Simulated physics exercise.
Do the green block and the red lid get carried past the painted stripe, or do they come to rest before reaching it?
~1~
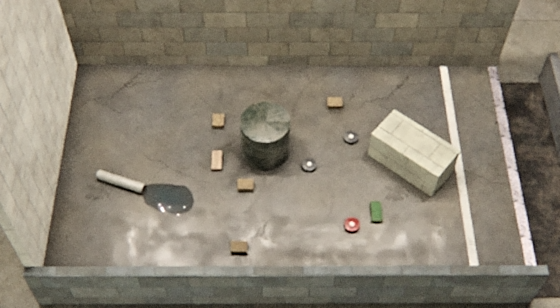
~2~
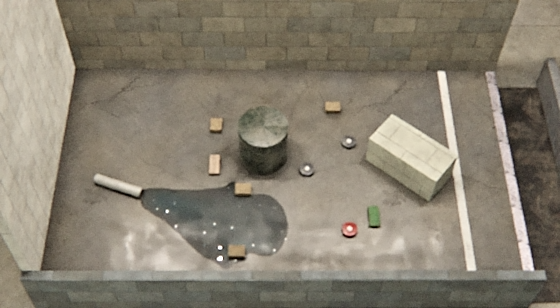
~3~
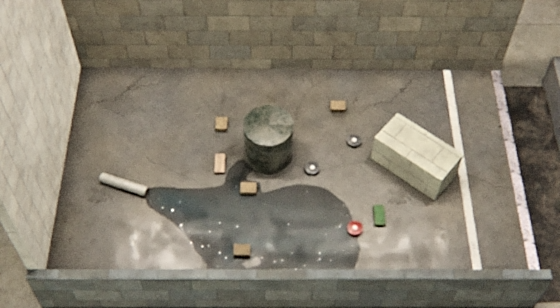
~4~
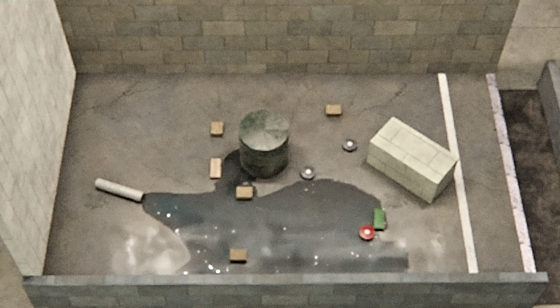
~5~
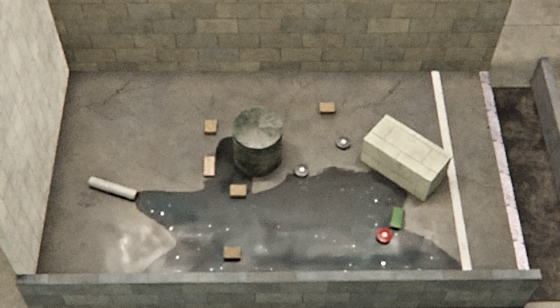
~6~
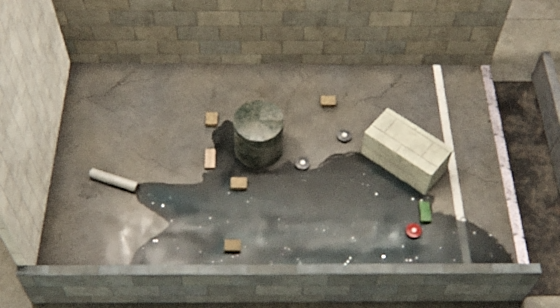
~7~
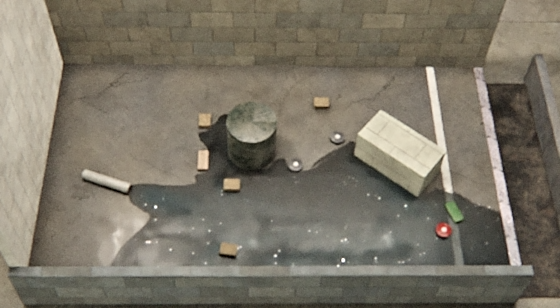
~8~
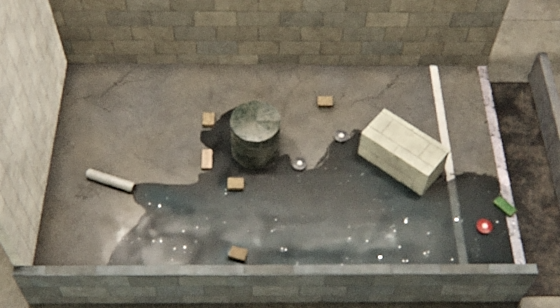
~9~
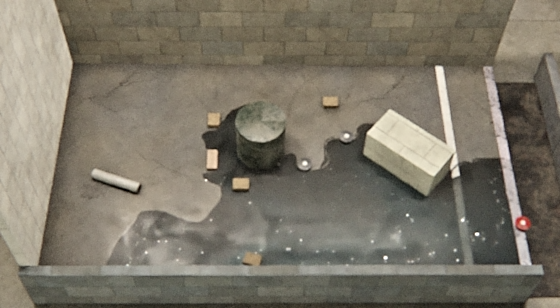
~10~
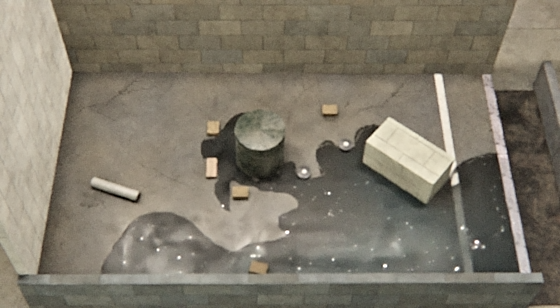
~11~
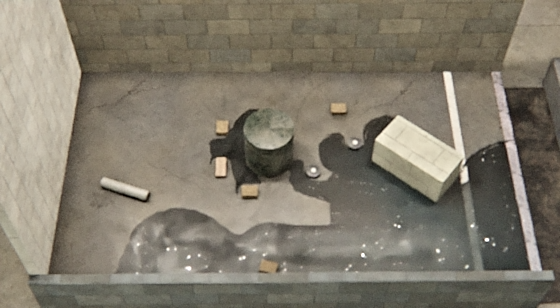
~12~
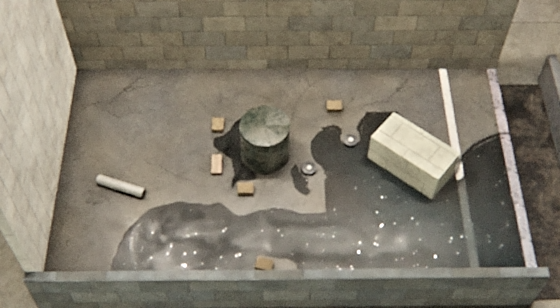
Both get carried past the painted stripe. The green block and the red lid slide right with the water and are out of view by the end.
